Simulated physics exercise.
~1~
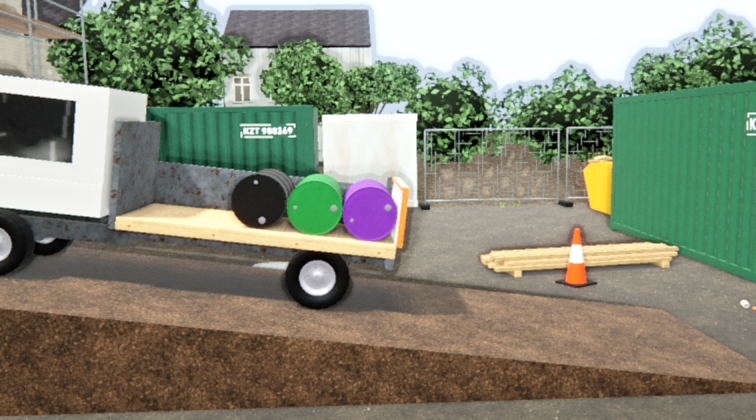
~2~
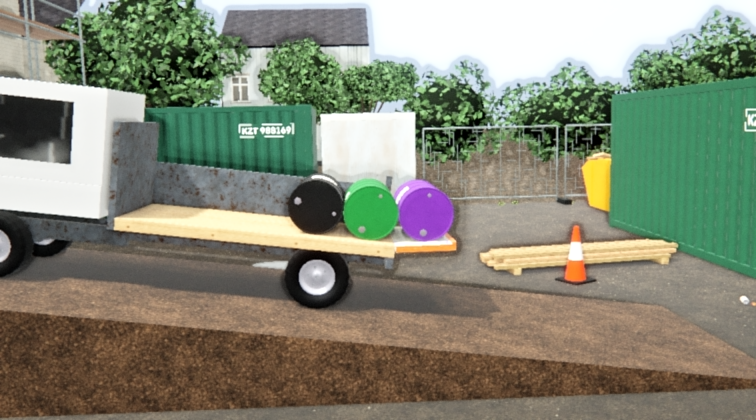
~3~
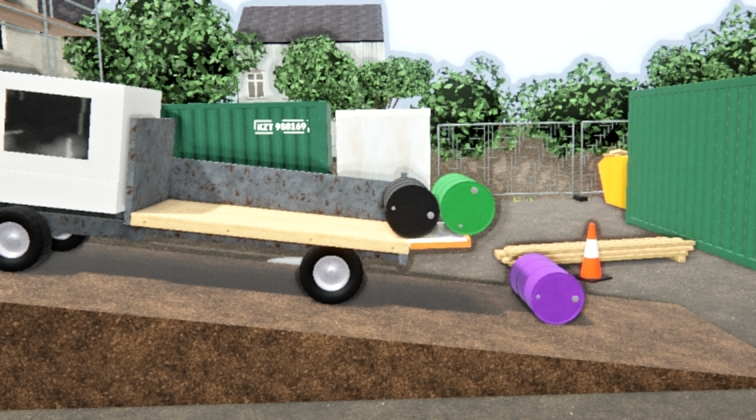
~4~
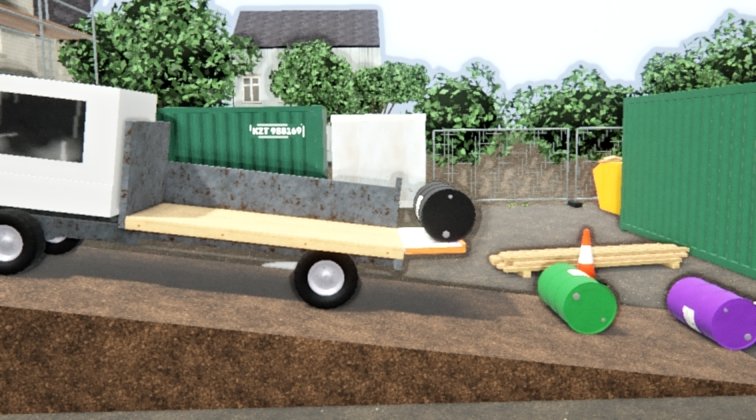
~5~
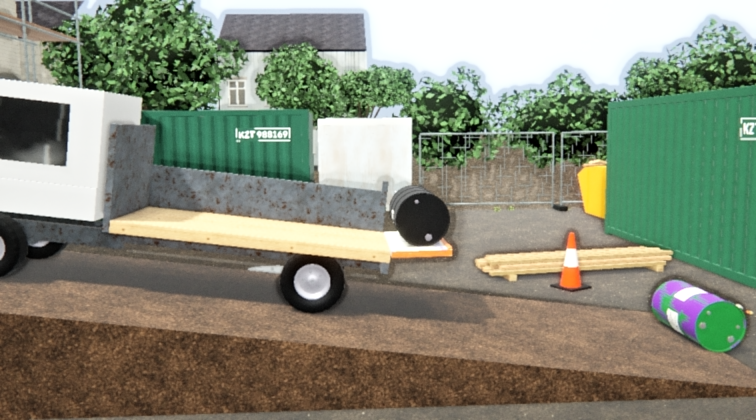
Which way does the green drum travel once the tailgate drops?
The green drum rolls to the right, going off the end of the lowered tailgate and onto the ground.
